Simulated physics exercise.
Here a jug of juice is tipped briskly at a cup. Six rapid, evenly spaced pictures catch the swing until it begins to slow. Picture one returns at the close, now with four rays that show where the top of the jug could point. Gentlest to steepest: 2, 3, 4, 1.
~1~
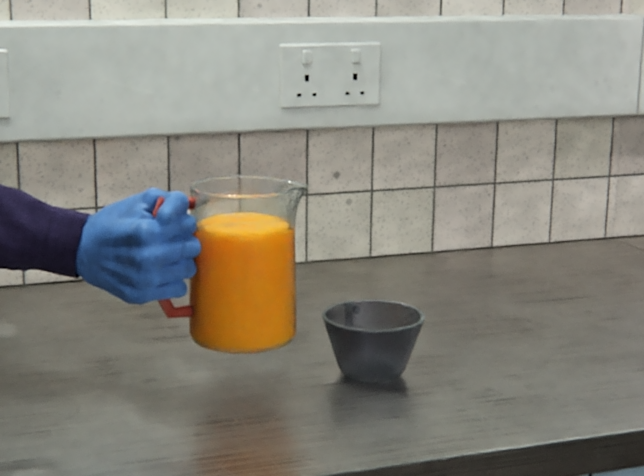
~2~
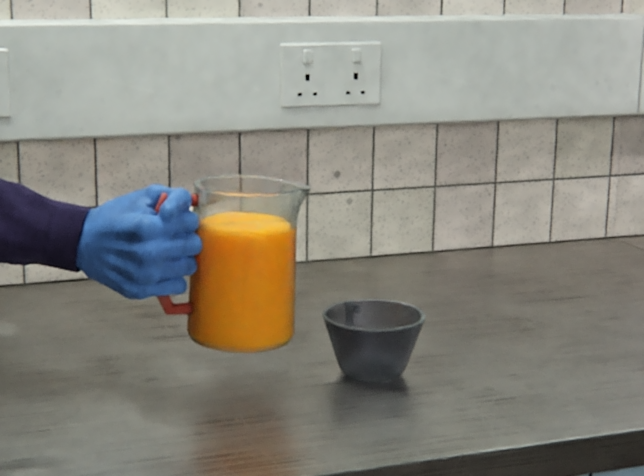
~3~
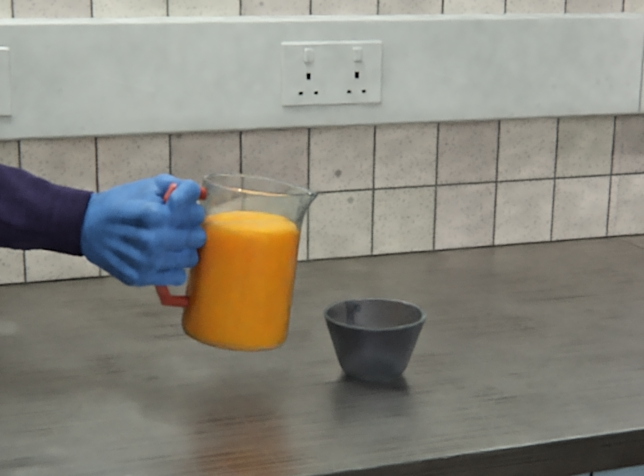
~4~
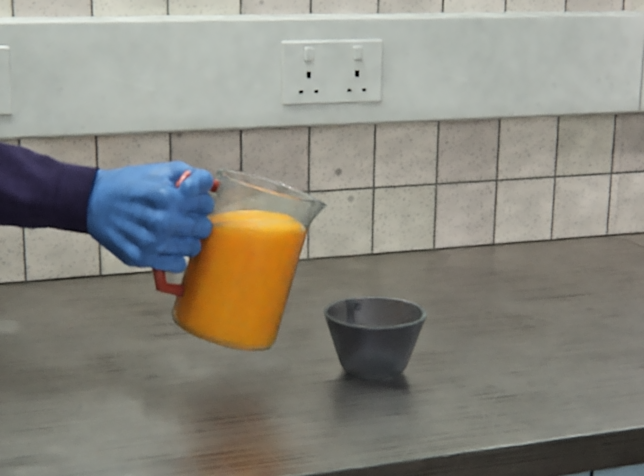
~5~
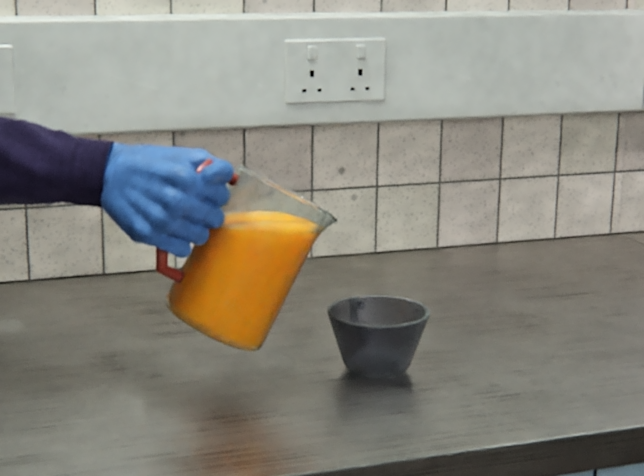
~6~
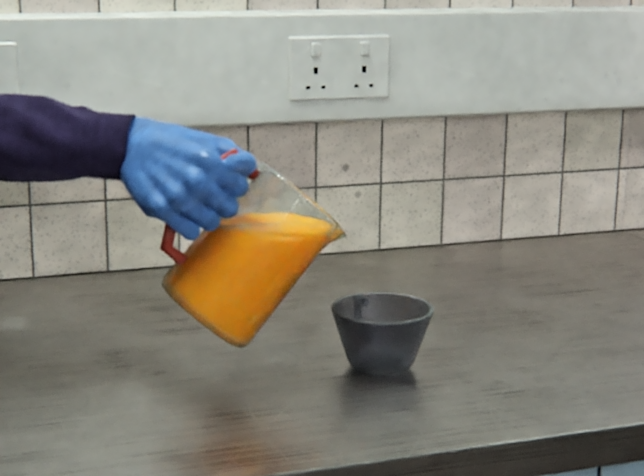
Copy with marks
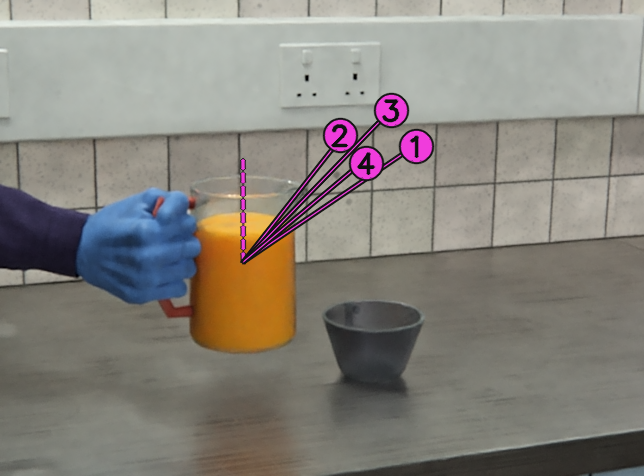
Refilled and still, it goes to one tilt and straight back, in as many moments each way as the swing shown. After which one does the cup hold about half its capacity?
Mark 1.
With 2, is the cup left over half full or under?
Under half.
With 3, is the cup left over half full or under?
Under half.
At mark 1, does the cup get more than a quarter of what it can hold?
Yes.
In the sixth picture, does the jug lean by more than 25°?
Yes.
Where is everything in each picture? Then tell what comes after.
Upright, lip at (304, 185); rim of the cup round (373, 314); nothing has left yet.
Tipped about 2°, lip at (307, 187); nothing has left yet.
Tipped about 8°, lip at (315, 193); nothing has left yet.
Tipped about 18°, lip at (324, 203); nothing has left yet.
Tipped about 29°, lip at (335, 218); nothing has left yet.
Tipped about 41°, lip at (343, 234); nothing has left yet.
On the marked copy, 1 at (401, 154); 2 at (331, 150); 3 at (378, 122); 4 at (351, 171).
For mark 1, the cup ends with about 48 % of what it can hold.
For mark 2, the cup ends with about 7 % of what it can hold.
For mark 3, the cup ends with about 15 % of what it can hold.
For mark 4, the cup ends with about 28 % of what it can hold.
